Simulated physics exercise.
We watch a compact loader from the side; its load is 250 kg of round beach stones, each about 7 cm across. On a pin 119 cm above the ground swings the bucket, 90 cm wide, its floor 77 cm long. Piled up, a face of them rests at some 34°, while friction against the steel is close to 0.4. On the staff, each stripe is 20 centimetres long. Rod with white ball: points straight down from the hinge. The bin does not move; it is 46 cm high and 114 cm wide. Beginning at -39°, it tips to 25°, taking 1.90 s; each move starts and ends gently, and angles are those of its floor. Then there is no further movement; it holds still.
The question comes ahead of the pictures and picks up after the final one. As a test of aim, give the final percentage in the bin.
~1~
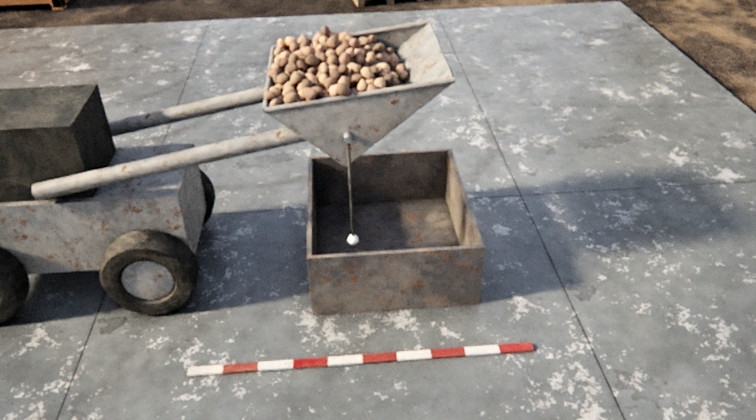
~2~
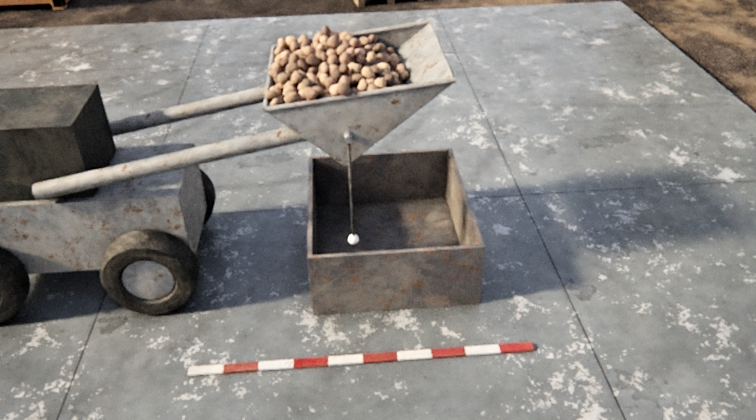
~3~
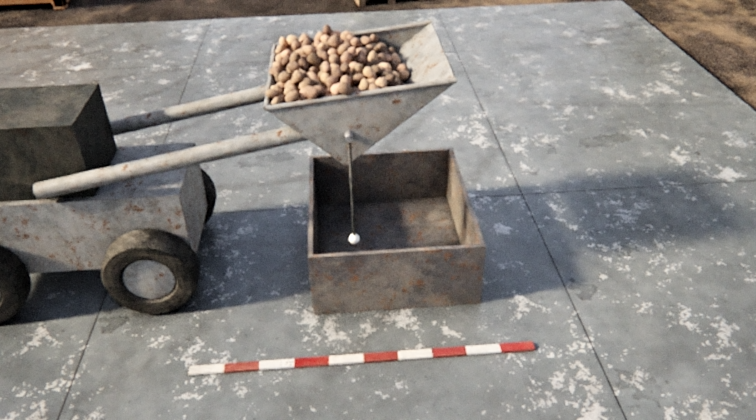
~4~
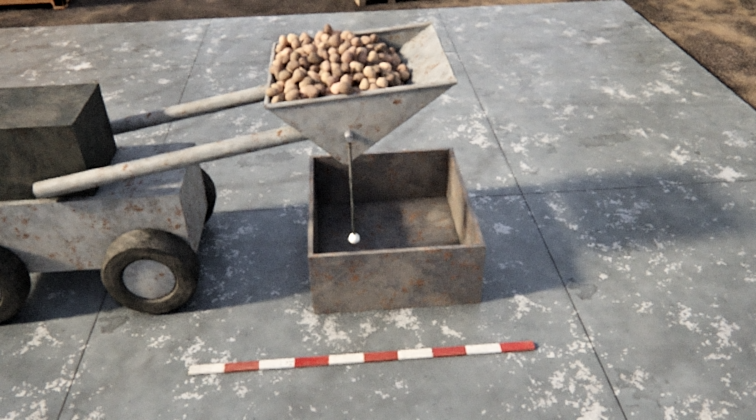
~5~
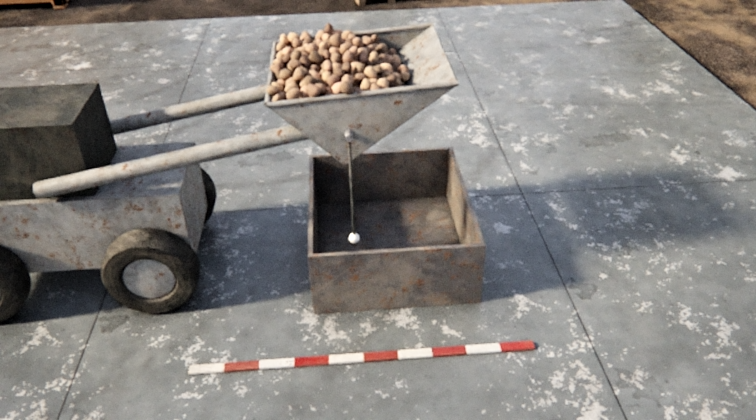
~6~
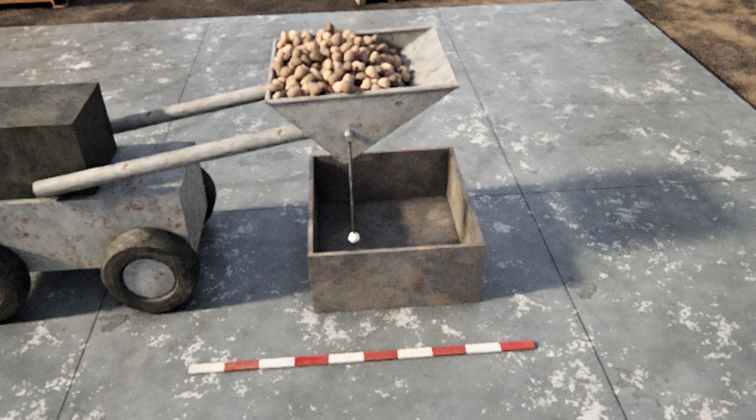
About 20 out of 100.
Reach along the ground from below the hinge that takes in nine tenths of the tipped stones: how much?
Roughly 160 cm ahead of it.
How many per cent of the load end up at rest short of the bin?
Load fraction: Approx. 0 %.
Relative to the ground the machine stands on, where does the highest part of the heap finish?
The top of the heap ends up around 20 cm above that ground.
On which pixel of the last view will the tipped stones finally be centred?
Their middle ends up near (510, 234).
A little later the floor is at 15°; 98 % in the bucket, 2 % in the bin; the foremost stones are at (449, 138).
Then the floor is at 25°; 53 % in the bucket, 23 % in the bin, 24 % beside or beyond the bin; the foremost stones are at (525, 233).
Later still the floor is at 25°; 24 % in the bucket, 28 % in the bin, 48 % beside or beyond the bin; the foremost stones are at (591, 242).
In the end the floor is at 25°; 0 % in the bucket, 21 % in the bin, 79 % beside or beyond the bin; the foremost stones are at (707, 265).
